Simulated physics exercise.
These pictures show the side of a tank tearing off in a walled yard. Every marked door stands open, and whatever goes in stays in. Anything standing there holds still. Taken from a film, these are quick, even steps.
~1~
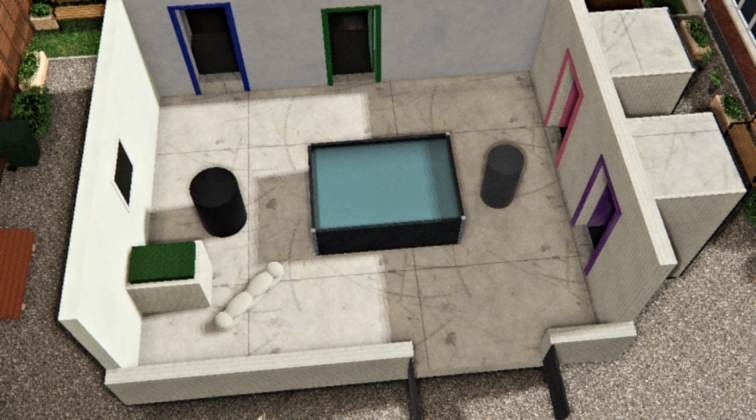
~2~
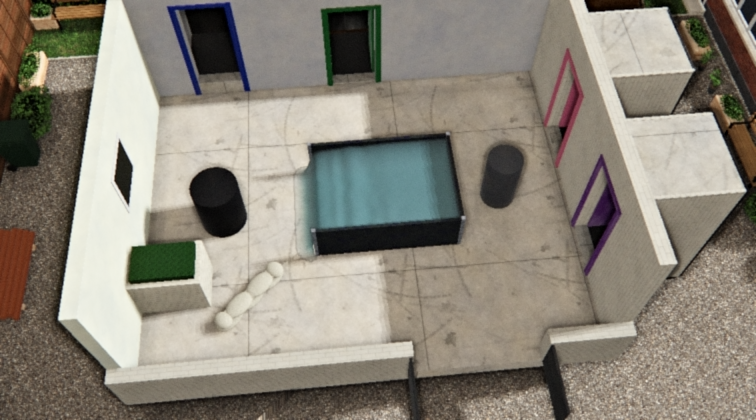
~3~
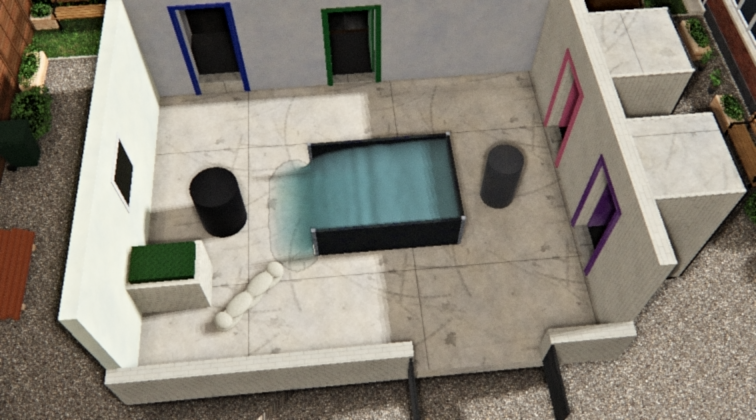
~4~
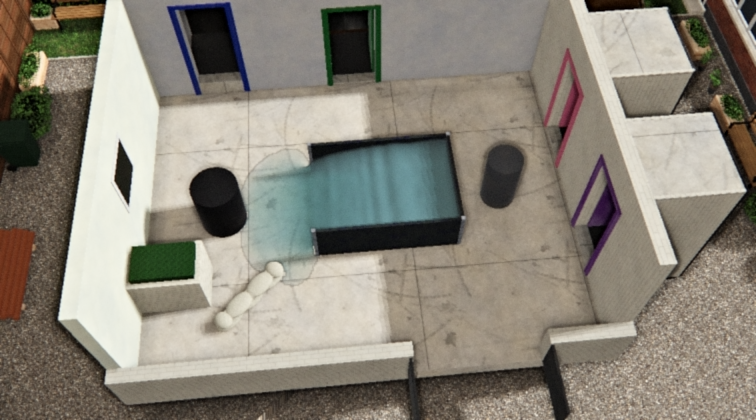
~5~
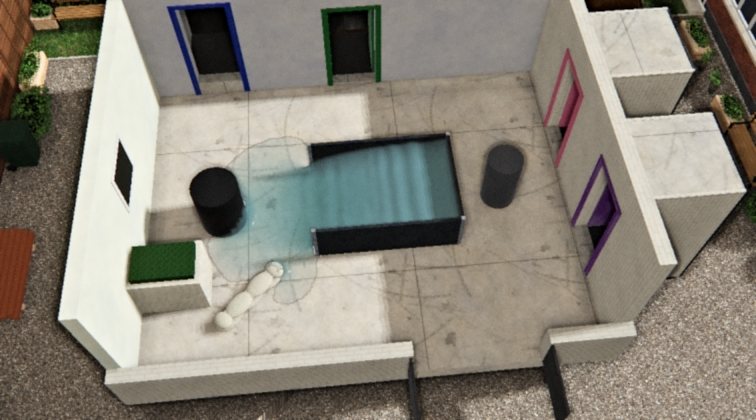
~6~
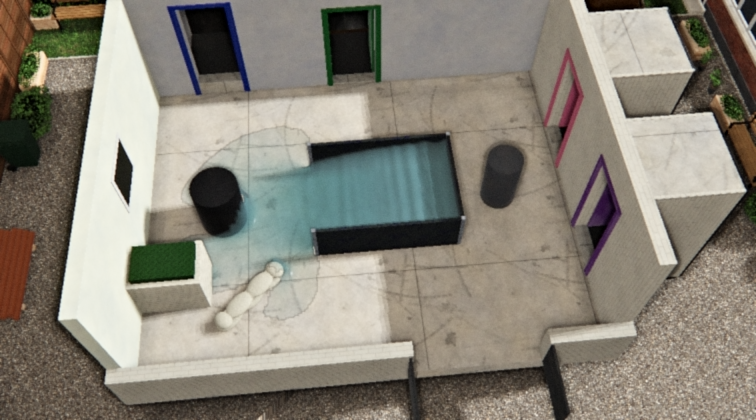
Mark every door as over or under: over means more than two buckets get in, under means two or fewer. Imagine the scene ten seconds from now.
Blue door - under; green door - over; purple door - under; pink door - over.
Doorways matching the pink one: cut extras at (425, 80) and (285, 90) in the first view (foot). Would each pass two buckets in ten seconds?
Result: First undershoots, second overshoots.
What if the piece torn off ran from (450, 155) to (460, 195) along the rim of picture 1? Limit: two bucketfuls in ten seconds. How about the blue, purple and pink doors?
In that case the blue stays within bounds, the purple breaks the limit and the pink breaks the limit.
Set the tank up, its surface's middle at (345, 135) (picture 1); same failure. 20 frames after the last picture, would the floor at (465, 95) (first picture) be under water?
Looks like it's bone-dry by then.
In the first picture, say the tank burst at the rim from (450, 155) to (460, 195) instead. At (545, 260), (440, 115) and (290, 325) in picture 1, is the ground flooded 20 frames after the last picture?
Spot one ends up deluged, spot two deluged, spot three untouched by the spill.
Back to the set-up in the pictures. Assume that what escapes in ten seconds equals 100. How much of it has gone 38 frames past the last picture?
Near 10 in a hundred.
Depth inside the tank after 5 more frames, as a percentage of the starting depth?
58 percent or thereabouts.
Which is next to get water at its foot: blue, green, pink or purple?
Looks like the door marked blue gets there first.
A moment on, water covers 25 % of the floor; the blue door not reached, the green door not reached, the purple door not reached, the pink door not reached.
Next, water covers 35 % of the floor; the blue door wet at the sill, nothing in, the green door not reached, the purple door not reached, the pink door not reached.
Then, water covers 45 % of the floor; the blue door wet at the sill, nothing in, the green door wet at the sill, nothing in, the purple door not reached, the pink door not reached.
Later, water covers 80 % of the floor; the blue door wet at the sill, nothing in, the green door under two buckets in, the purple door not reached, the pink door under two buckets in.
In the end, water covers 95 % of the floor; the blue door wet at the sill, nothing in, the green door over two buckets in, the purple door under two buckets in, the pink door far over two buckets in.
